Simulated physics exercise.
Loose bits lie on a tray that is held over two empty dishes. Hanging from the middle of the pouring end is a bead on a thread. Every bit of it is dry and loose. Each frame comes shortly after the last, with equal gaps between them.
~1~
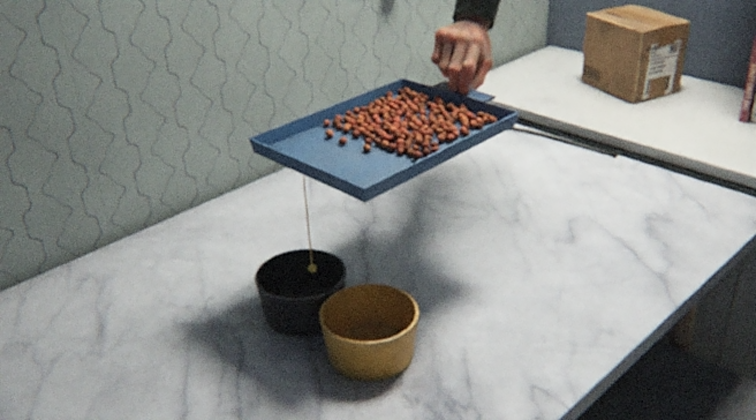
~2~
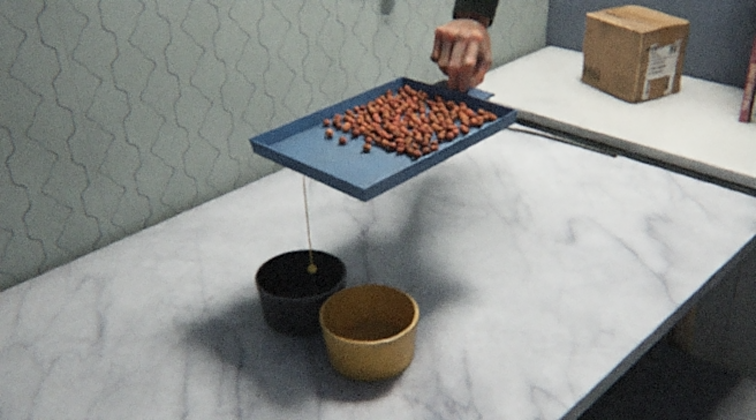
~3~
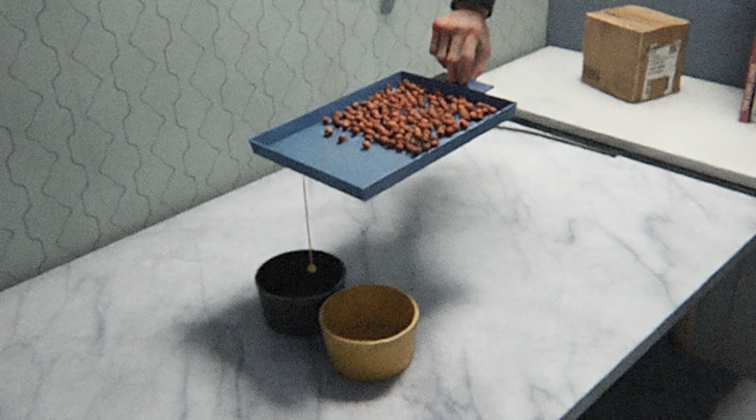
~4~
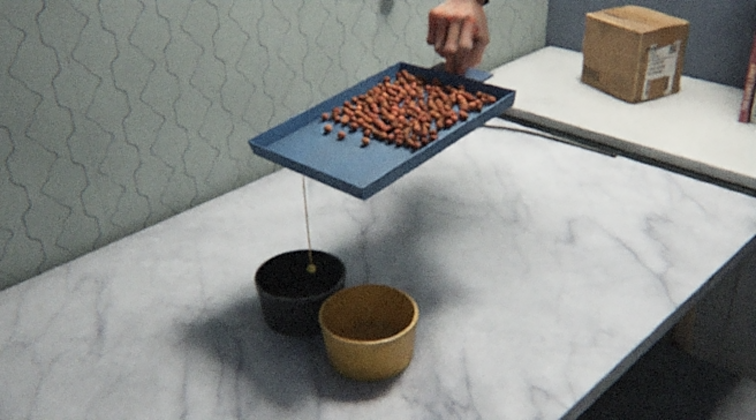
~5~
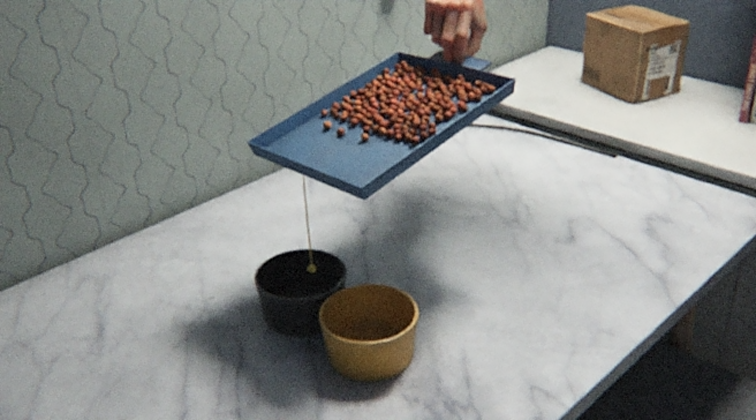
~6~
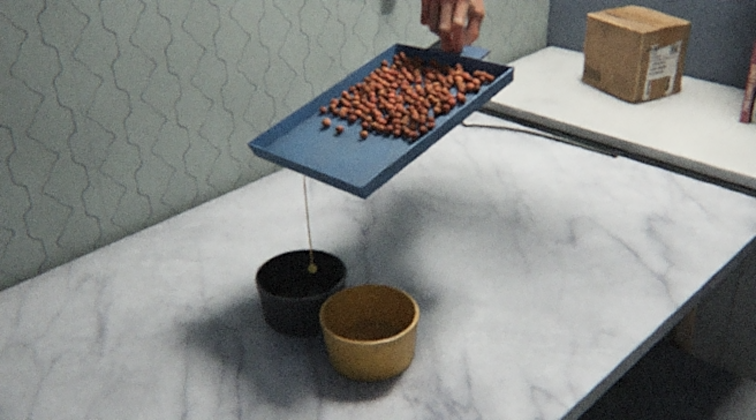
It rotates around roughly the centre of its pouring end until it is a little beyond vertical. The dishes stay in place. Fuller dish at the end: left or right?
Left.
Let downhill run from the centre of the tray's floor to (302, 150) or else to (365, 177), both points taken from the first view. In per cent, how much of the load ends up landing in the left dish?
Respectively 30 and 0 in a hundred.
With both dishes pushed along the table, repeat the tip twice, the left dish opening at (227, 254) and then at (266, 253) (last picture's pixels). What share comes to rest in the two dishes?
First 80 %, then 50 %.
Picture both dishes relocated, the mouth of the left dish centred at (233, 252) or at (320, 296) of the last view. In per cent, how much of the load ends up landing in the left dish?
Close to 30 in a hundred first, close to 20 in a hundred second.
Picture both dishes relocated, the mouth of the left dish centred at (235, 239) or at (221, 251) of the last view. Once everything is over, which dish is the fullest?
Try 1: The dish at right. Try 2: The dish at right.
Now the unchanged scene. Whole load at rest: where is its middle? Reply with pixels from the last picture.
The centre ends up roughly at (249, 324).
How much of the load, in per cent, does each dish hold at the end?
Per hundred pieces: Left dish roughly 20, right dish roughly 0.
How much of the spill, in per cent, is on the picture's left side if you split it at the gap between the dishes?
Close to 100 in a hundred.
Soon, tray tipped steeply; nearly all on the tray; a small part outside both; a stray few in the air.
A while on, tray tipped right over; most on the tray; a small part in the left dish; a small part outside both; a small part in the air.
Towards the end, tray tipped past a quarter turn; about a quarter in the left dish; most outside both.
Finally, tray tipped past a quarter turn; none in the right dish; about a quarter in the left dish; most outside both.
